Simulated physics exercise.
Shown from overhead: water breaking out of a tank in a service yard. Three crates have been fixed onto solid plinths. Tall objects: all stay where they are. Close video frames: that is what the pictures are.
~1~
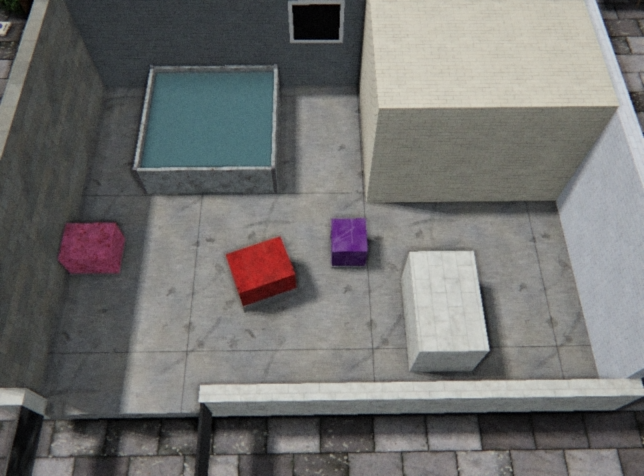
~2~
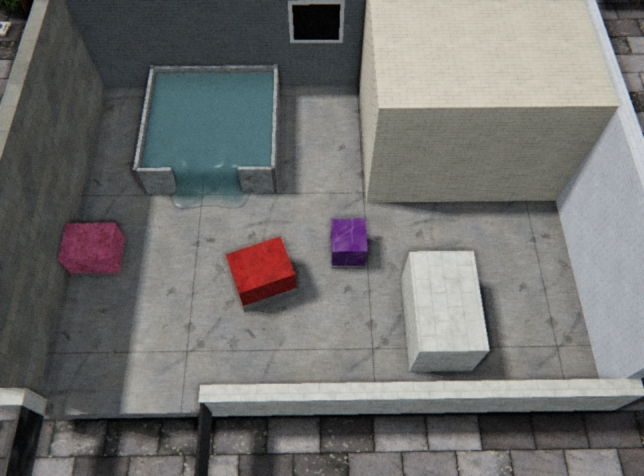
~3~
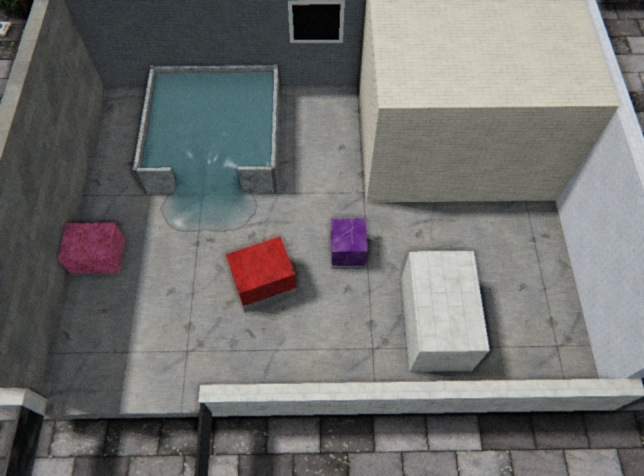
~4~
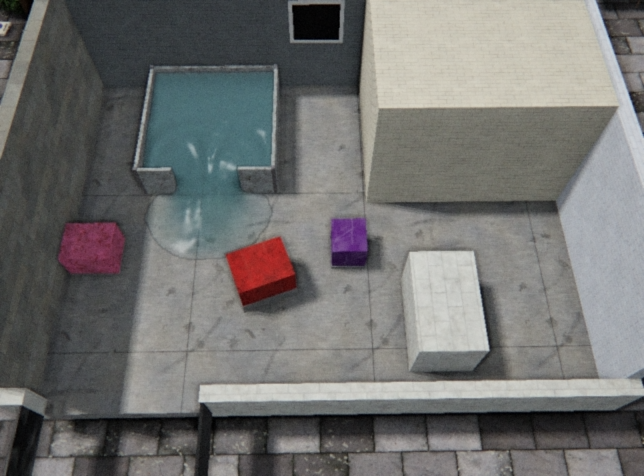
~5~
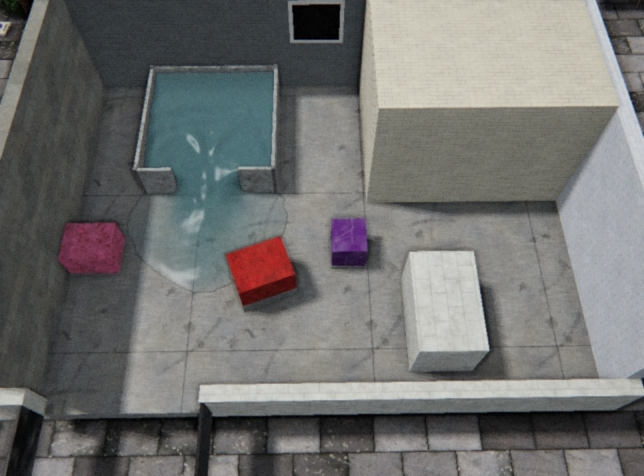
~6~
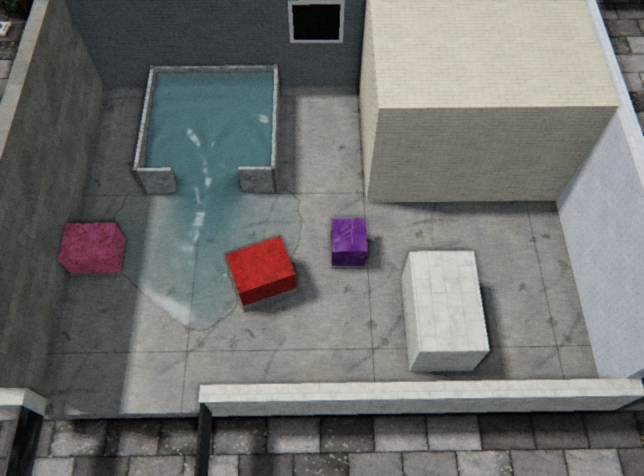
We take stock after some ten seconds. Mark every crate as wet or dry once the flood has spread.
Red crate: Wet, pink crate: Wet, purple crate: Wet.
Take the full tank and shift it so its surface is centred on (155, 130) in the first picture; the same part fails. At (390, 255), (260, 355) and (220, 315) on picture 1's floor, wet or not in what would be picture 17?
First unwetted; next drenched; last drenched.
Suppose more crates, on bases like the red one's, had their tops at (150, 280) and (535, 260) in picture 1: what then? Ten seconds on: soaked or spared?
One by one: Gets flooded; is not reached.
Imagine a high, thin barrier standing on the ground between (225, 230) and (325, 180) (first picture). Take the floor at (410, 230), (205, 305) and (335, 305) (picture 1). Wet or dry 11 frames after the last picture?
Taking the three spots in order: Spared, soaked, spared.
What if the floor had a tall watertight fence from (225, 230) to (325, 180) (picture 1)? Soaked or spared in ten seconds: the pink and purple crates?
Well, the pink crate is inundated and the purple crate stays untouched then.
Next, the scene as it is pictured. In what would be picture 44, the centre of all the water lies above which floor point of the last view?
I'd mark it close to (238, 204).
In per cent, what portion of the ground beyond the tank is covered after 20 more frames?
The answer is around 55 per cent.
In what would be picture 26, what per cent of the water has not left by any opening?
Roughly 80 %.
A moment on, water covers 25 % of the floor; the red crate water round its plinth, the pink crate water round its plinth, the purple crate water round its plinth.
Next, water covers 40 % of the floor; the red crate water round its plinth, the pink crate water round its plinth, the purple crate water round its plinth.
Then, water covers 55 % of the floor; the red crate water round its plinth, the pink crate water round its plinth, the purple crate water round its plinth.
Later, water covers 75 % of the floor; the red crate water round its plinth, the pink crate water round its plinth, the purple crate water round its plinth.
In the end, water covers 95 % of the floor; the red crate was topped, the pink crate was topped, the purple crate was topped.
